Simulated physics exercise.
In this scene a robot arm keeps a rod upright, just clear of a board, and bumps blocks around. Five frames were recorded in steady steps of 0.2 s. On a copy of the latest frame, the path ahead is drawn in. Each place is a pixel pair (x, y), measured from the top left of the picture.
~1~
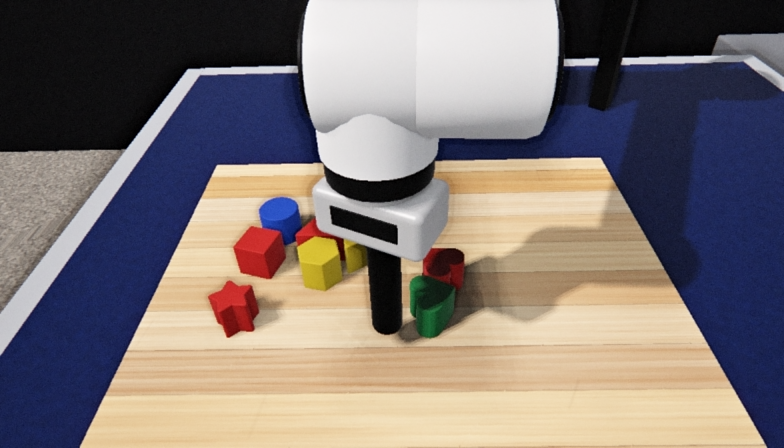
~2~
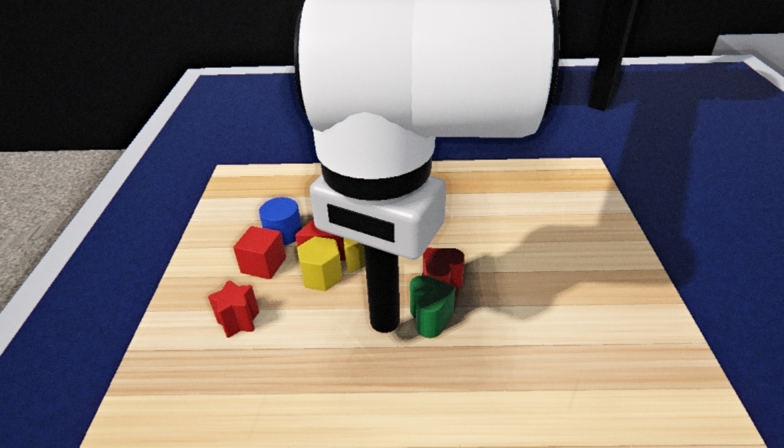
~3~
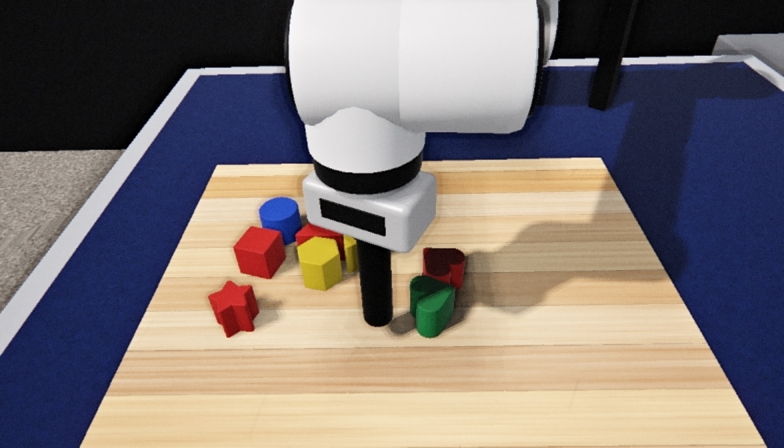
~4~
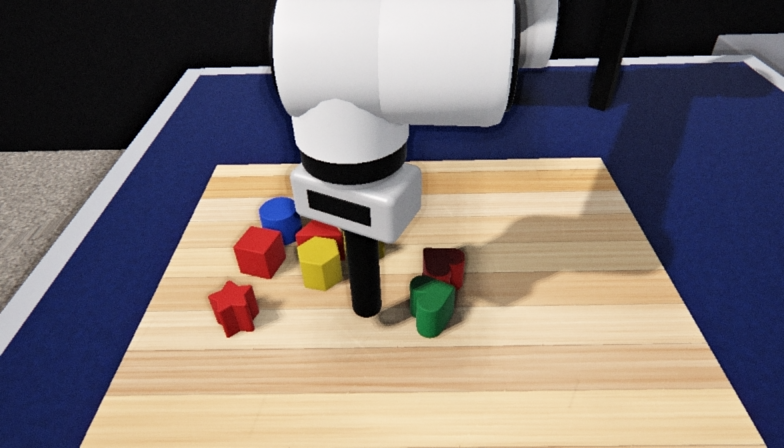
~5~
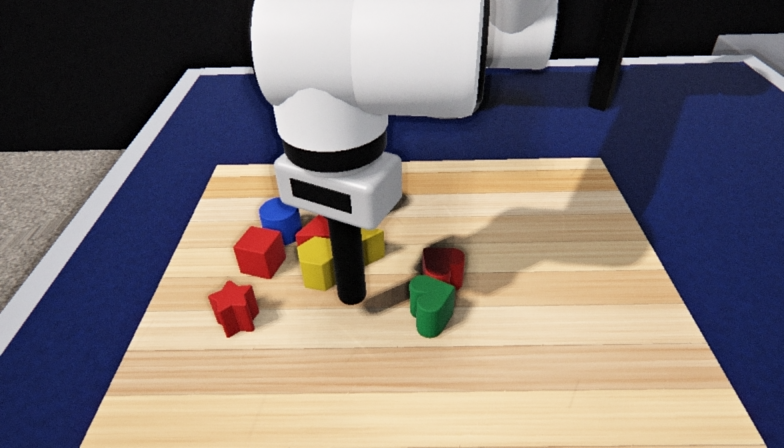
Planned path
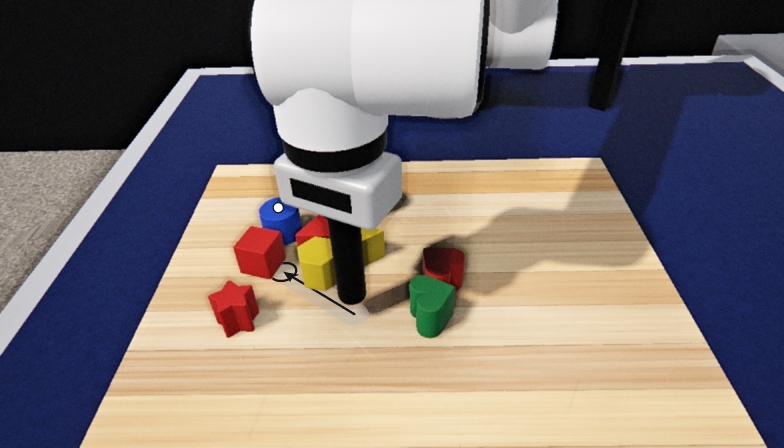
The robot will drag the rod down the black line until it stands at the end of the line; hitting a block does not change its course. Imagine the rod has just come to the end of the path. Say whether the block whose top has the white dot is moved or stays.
Left in place.
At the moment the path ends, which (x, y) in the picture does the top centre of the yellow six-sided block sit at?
I predict (294, 226).
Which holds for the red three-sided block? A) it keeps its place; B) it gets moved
It's B.
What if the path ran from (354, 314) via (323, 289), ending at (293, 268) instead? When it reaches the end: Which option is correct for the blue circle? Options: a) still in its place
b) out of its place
The one that fits is b, out of its place.
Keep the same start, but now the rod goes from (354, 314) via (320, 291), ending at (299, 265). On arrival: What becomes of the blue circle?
Its place changes.
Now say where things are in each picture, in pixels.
The first frame shows rod's lower end (387, 325); red square piece (257, 239); blue circle (278, 208); yellow six-sided block (318, 250); red three-sided block partly hidden.
The second frame shows rod (385, 323); blocks still.
The third frame shows rod (378, 317); blocks still.
The fourth frame shows rod (367, 308); blocks still.
The fifth frame shows rod (352, 296); red square piece (257, 239); blue circle (278, 208); yellow six-sided block (318, 250); red three-sided block (321, 226).
Drawn move, in a line from (354, 314) to (283, 272); the dot is on the blue circle.
The first path, step by step. One third of the way, rod (327, 281); nothing pushed yet.
Two thirds of the way, rod (302, 267); yellow six-sided block (303, 235), turned 30° clockwise; red three-sided block (322, 215), turned 25° clockwise.
At the end, rod (279, 254); red square piece (251, 236); blue circle still; yellow six-sided block (294, 226), turned 70° clockwise; red three-sided block (325, 212), turned 35° clockwise.
